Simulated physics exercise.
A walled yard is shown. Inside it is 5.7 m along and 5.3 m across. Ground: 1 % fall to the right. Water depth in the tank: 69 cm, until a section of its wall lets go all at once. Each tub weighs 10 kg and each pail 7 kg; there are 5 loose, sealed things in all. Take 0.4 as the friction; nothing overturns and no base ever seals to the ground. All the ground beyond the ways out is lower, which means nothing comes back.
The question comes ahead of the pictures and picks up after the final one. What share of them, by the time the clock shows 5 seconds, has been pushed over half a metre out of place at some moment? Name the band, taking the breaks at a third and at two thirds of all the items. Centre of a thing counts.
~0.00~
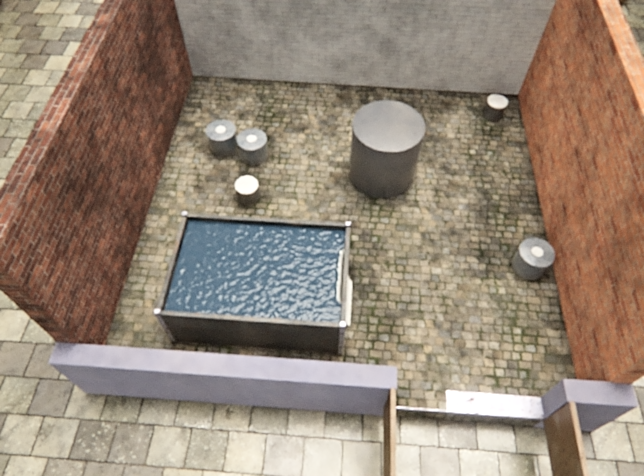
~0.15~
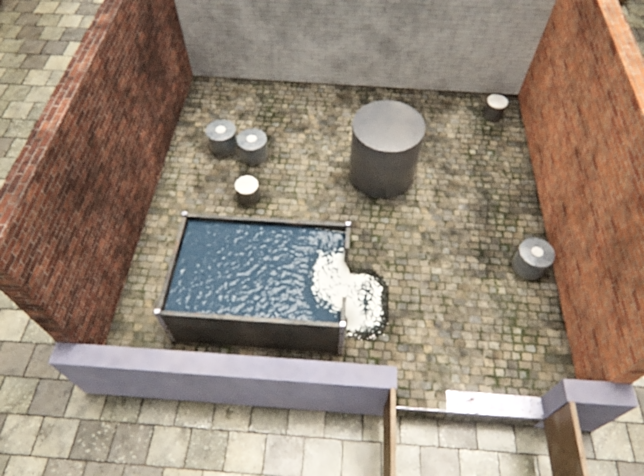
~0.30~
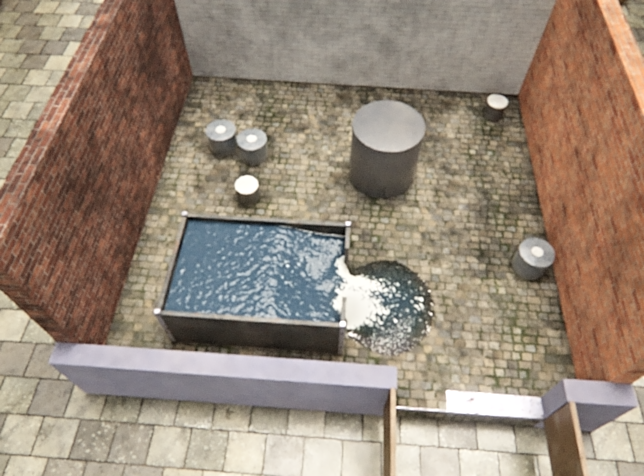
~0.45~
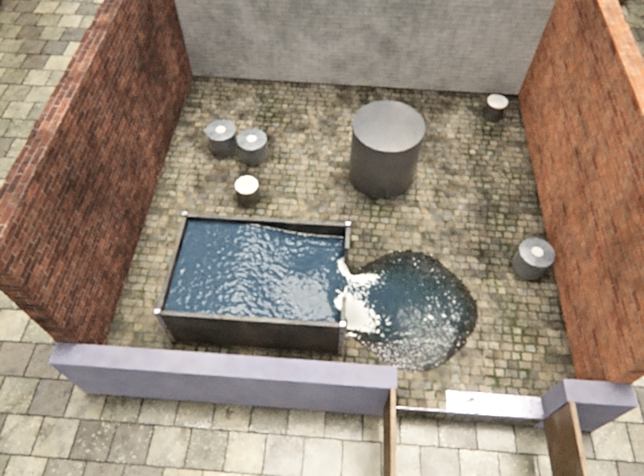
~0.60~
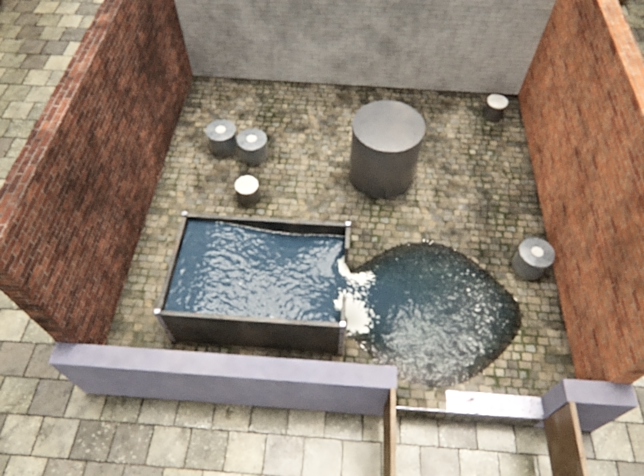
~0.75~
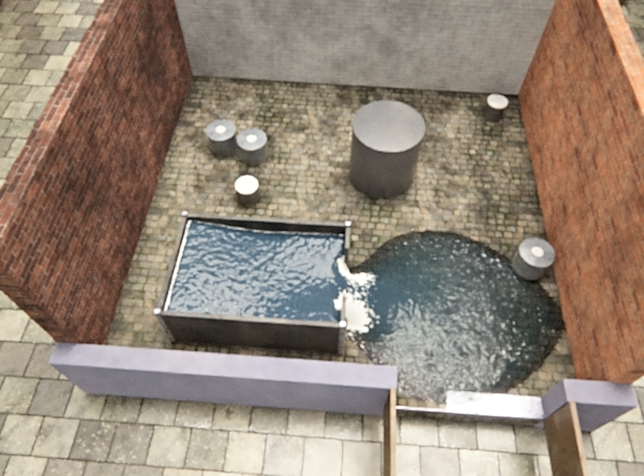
The fraction sits in the middle, a third or more yet beneath two thirds.
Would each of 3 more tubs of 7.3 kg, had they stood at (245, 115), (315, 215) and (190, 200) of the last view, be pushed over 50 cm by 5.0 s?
One after another they come out inside the limit, inside the limit, inside the limit.
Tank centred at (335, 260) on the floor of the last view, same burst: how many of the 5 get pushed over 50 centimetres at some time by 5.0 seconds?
Then 2 of them would.
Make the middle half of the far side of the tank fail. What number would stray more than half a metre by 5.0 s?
Count: 5.
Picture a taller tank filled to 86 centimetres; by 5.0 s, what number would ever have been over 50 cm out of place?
Then the count would be 2.
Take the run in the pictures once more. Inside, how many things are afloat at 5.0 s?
The count is 0.
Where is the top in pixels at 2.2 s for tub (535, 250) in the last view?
Look about (520, 187).
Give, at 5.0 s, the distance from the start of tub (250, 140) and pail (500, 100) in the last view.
Going in order, that's 0 cm for one and 200 cm for the other.
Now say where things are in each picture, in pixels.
In the first picture, a tub at (537, 252), on the bottom; a tub at (251, 139), on the bottom; 2.6 m2 under water; 0 of 5 have shifted.
In the second picture, a tub at (537, 252) rests on the ground; a tub at (251, 139) rests on the ground; water covers 3.0 m2; 0 of 5 have shifted.
In the third picture, a tub at (537, 252), on the bottom; a tub at (251, 139), on the bottom; 3.8 m2 under water; 0 of 5 have shifted.
In the fourth picture, a tub at (537, 252), on the bottom; a tub at (251, 139), on the bottom; 4.6 m2 under water; 0 of 5 have shifted.
In the fifth picture, a tub at (537, 252), on the bottom; a tub at (251, 139) rests on the ground; 5.8 m2 under water; 0 of 5 have shifted.
In the sixth picture, a tub at (537, 252) rests on the ground; a tub at (251, 139) rests on the ground; water covers 7.3 m2; 0 of 5 have shifted.
After 1.1 s 0 of 5 are over 50 cm from their spots; 0 afloat.
After 2.2 s 1 of 5 are over 50 cm from their spots; 0 afloat.
After 3.5 s 2 of 5 are over 50 cm from their spots; 1 afloat.
After 5.0 s 2 of 5 are over 50 cm from their spots, and 2 have been at some point; 0 afloat.
